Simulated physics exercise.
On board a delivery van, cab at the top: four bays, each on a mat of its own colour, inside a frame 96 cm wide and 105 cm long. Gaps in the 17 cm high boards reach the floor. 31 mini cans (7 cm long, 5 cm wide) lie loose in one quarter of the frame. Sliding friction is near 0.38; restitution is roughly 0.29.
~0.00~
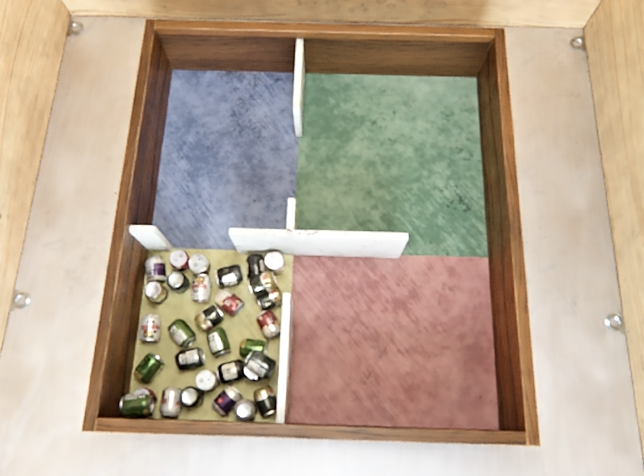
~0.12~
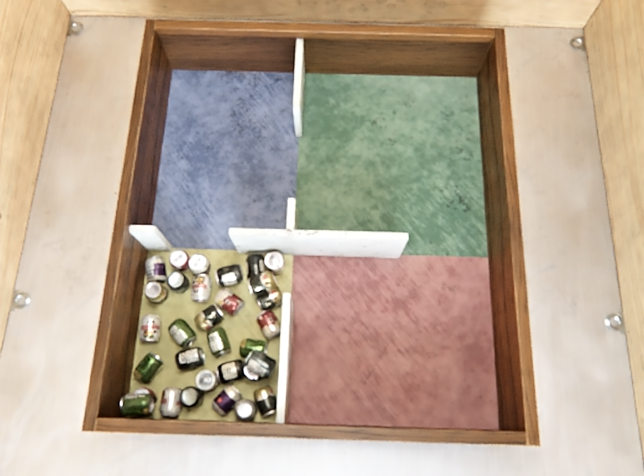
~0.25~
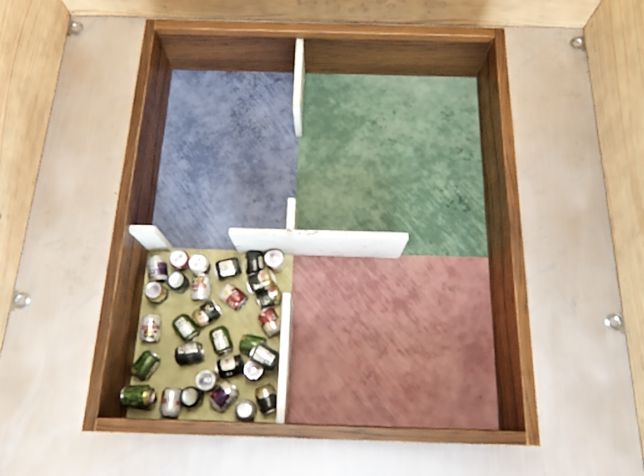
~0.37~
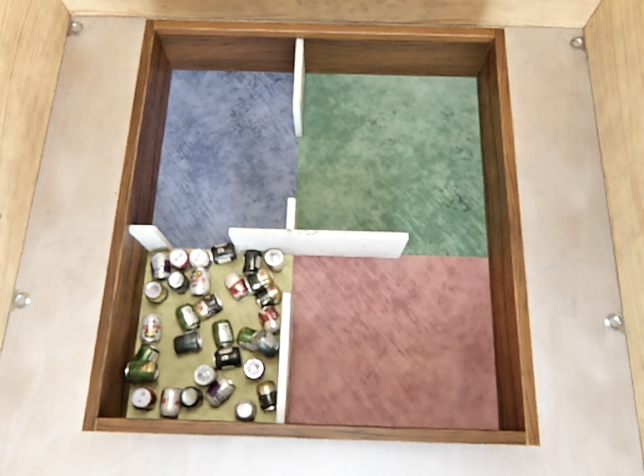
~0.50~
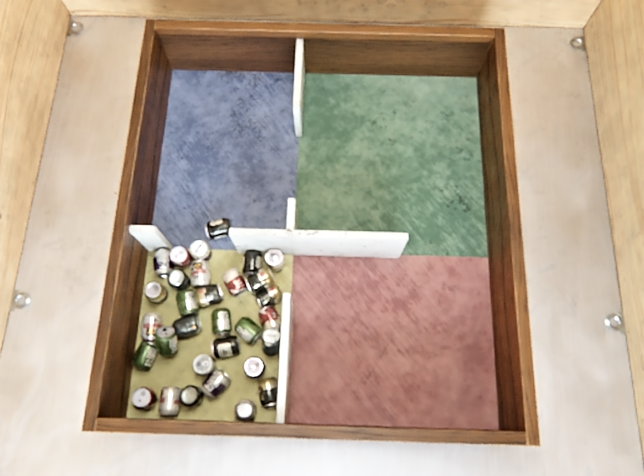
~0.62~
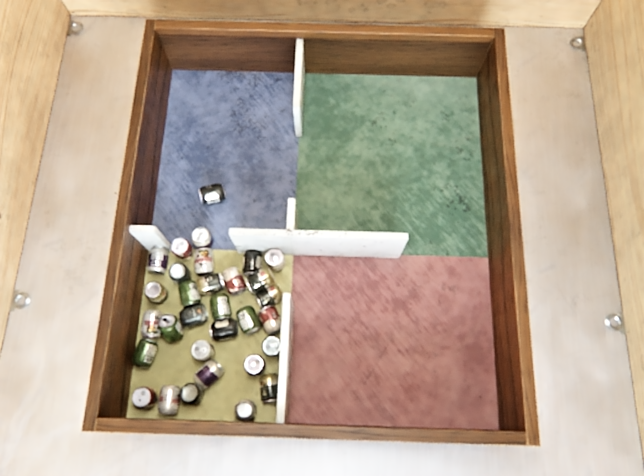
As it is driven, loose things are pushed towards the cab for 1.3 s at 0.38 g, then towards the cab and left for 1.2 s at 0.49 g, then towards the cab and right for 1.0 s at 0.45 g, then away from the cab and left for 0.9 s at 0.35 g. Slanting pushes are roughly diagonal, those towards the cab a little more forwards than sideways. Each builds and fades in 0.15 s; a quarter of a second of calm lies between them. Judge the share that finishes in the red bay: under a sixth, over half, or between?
Expect fewer than one in six of the load in the red bay.
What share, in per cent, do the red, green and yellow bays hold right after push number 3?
By then: Red 0, green 10, yellow 60 per cent.
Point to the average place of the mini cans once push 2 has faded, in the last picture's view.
Around (195, 253).
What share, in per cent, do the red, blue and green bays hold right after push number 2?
Red 0, blue 30, green 0 per cent.
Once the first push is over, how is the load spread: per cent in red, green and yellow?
Red 0, green 0, yellow 70 per cent.
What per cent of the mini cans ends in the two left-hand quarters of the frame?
About 90 per cent.
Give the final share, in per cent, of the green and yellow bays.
Green 10, yellow 60 per cent.
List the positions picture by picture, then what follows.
In the first picture, middle of the blue mat (228, 154); middle of the green mat (391, 159); middle of the red mat (393, 338); middle of the yellow mat (212, 333); 31 in the yellow bay; the can farthest behind, in the direction of the first push, is at (246, 410).
In the second picture, 31 in the yellow bay; the can farthest behind, in the direction of the first push, is at (246, 410).
In the third picture, 31 in the yellow bay; the can farthest behind, in the direction of the first push, is at (246, 410).
In the fourth picture, 31 in the yellow bay; the can farthest behind, in the direction of the first push, is at (246, 410).
In the fifth picture, 1 in the blue bay and 30 in the yellow bay; the can farthest behind, in the direction of the first push, is at (246, 410).
In the sixth picture, 2 in the blue bay and 29 in the yellow bay; the can farthest behind, in the direction of the first push, is at (246, 410).
After push 1 (1.54 s), 9 in the blue bay and 22 in the yellow bay.
After push 2 (2.99 s), 9 in the blue bay and 22 in the yellow bay.
After push 3 (4.24 s), 9 in the blue bay, 3 in the green bay and 19 in the yellow bay.
After push 4 (5.39 s), 1 in the red bay, 10 in the blue bay, 2 in the green bay and 18 in the yellow bay.
Final count (at 6.56 s), 1 in the red bay, 9 in the blue bay, 2 in the green bay and 19 in the yellow bay. Asked share, 1 of 31, 3 per cent.
